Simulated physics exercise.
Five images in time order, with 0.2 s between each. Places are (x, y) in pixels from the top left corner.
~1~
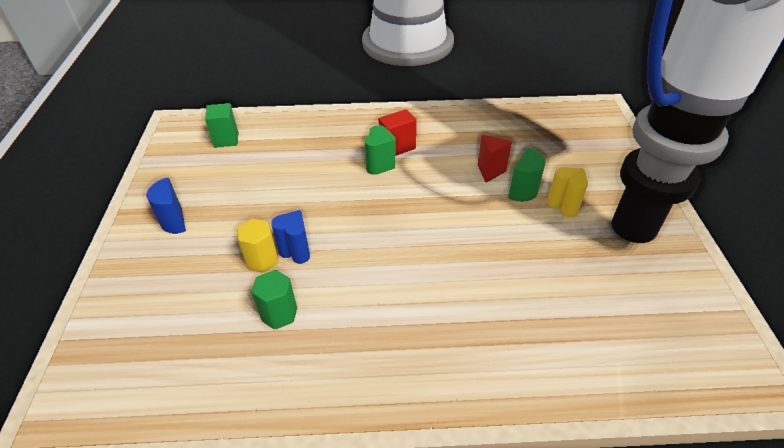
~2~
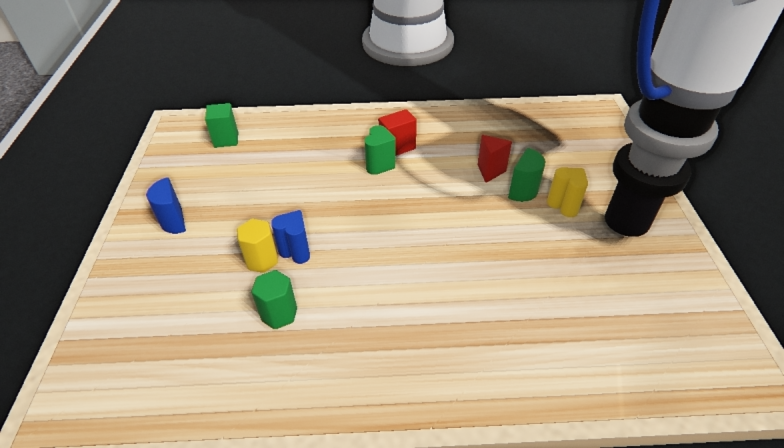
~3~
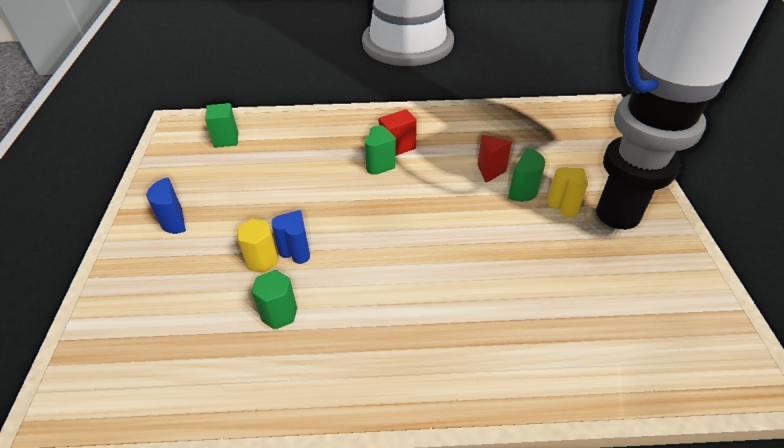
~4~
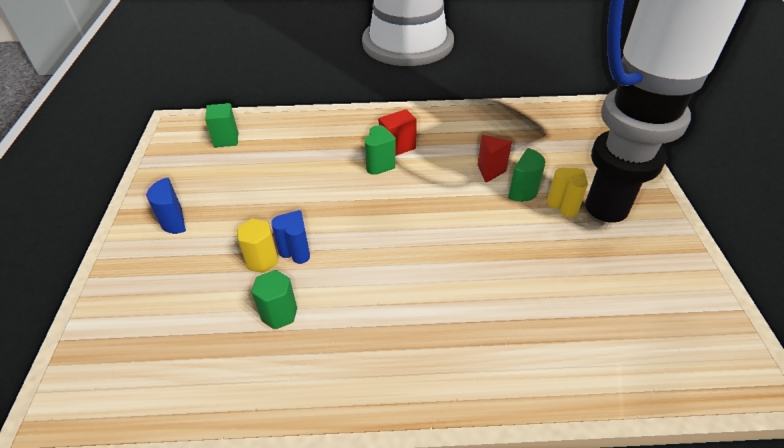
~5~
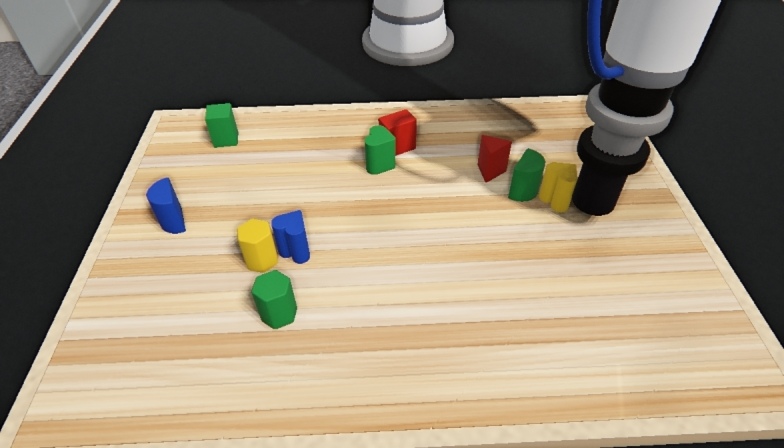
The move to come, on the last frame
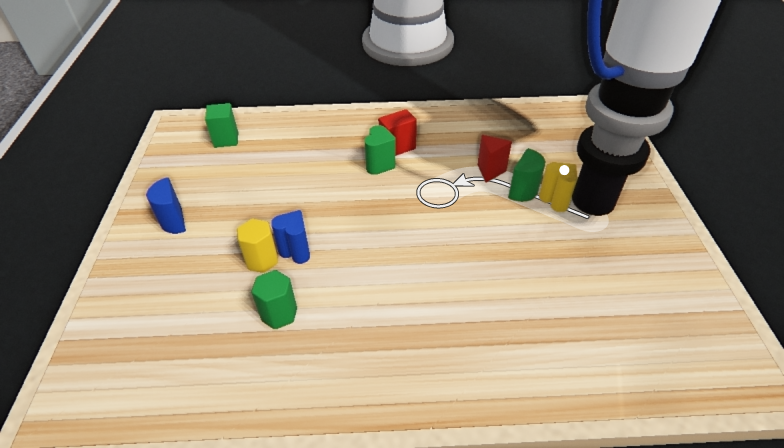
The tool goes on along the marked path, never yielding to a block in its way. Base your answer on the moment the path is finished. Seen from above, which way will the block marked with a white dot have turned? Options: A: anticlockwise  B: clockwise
My answer is option B.
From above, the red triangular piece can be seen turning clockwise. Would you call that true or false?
This is false.
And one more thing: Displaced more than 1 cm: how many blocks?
Looking at the path, I think three or more of the blocks end up more than 1 cm away.
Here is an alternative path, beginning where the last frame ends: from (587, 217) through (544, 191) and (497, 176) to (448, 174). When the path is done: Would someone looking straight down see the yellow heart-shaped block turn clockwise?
Yes, that is what happens.
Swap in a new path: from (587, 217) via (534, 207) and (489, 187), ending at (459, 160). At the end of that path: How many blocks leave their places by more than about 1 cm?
The result: Three blocks or more.
Path on the board, from (587, 217) over (534, 196) and (484, 179) to (438, 193); the dot is on the yellow heart-shaped block.
What follows on the original path. One third of the way, tool (538, 180); red triangular piece (479, 135), turned 30° anticlockwise; green D-shaped block (496, 146); yellow heart-shaped block (521, 147), turned 50° clockwise.
Two thirds of the way, tool (485, 164); red triangular piece (436, 118), turned 30° anticlockwise; green D-shaped block (451, 128); yellow heart-shaped block (477, 130), turned 65° clockwise.
At the end, tool (439, 178); green heart-shaped block in place; red triangular piece (433, 117), turned 30° anticlockwise; green D-shaped block (449, 126); yellow heart-shaped block (475, 129), turned 70° clockwise.
